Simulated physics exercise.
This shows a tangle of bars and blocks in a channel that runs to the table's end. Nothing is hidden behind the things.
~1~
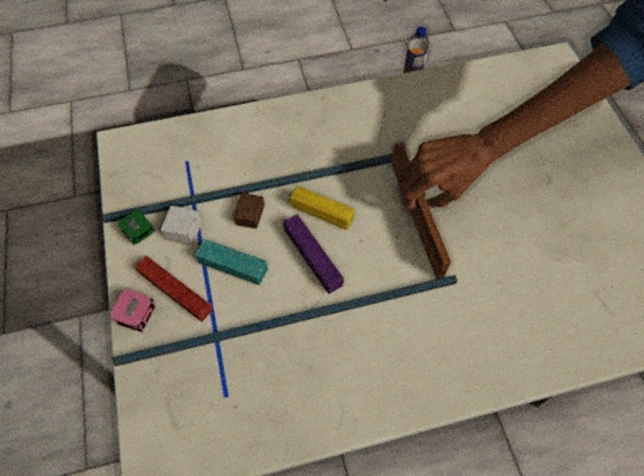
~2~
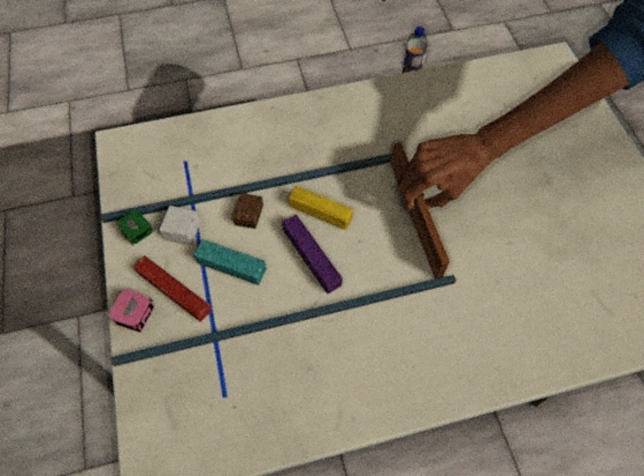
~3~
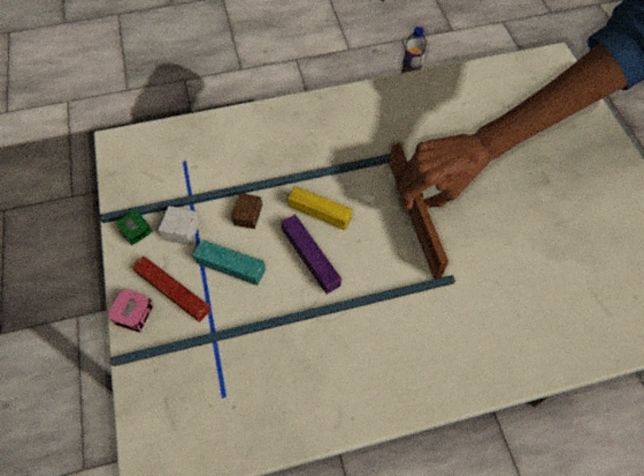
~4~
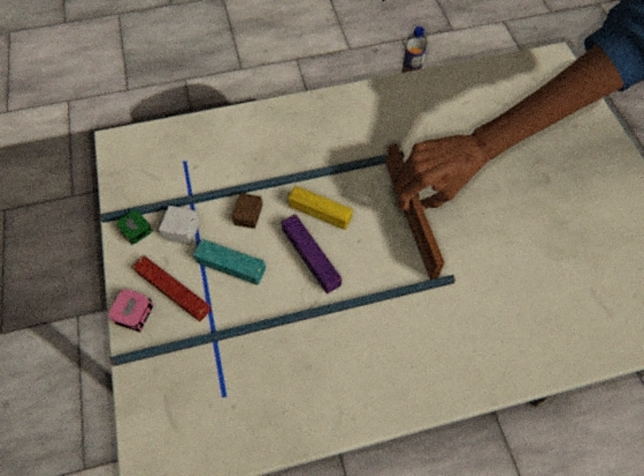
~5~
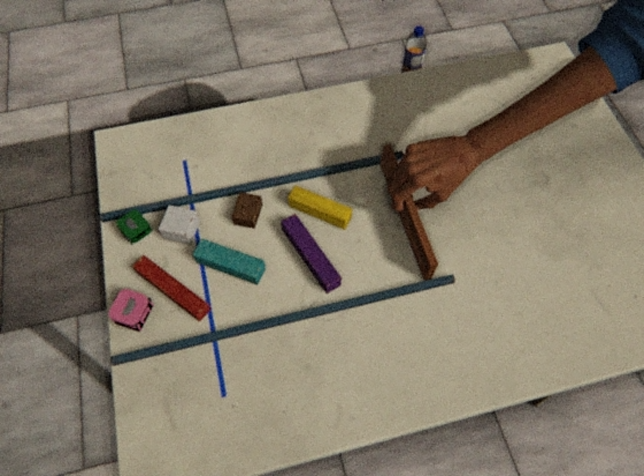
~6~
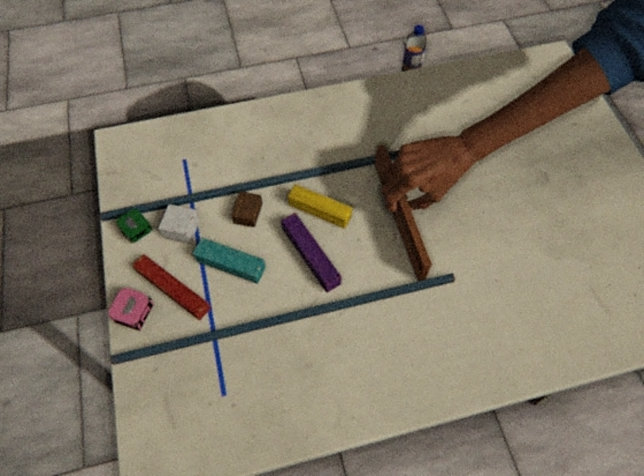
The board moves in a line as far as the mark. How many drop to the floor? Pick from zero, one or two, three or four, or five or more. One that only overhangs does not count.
In the end the number that fall off is zero.
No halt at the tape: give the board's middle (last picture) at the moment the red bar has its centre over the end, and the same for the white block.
For the red bar at (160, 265), for the white block at (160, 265).
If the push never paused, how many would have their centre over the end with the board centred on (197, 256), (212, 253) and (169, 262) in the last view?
Past the end: 0, 0 and 2.
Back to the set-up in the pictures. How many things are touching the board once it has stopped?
The number is 2.
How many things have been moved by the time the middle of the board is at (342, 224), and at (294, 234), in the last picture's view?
By then 1, and 2.
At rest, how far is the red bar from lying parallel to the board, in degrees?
Some 15 degrees.
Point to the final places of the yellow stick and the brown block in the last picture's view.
The yellow stick at (187, 227), the brown block at (167, 230).
A little later, none off yet; pink case at rest near (131, 309); green case at rest near (135, 227); red bar at rest near (171, 287).
Next, none off yet; pink case at rest near (131, 309); green case at rest near (135, 227); red bar moving near (168, 289).
When it is over, the number that fall off is zero.
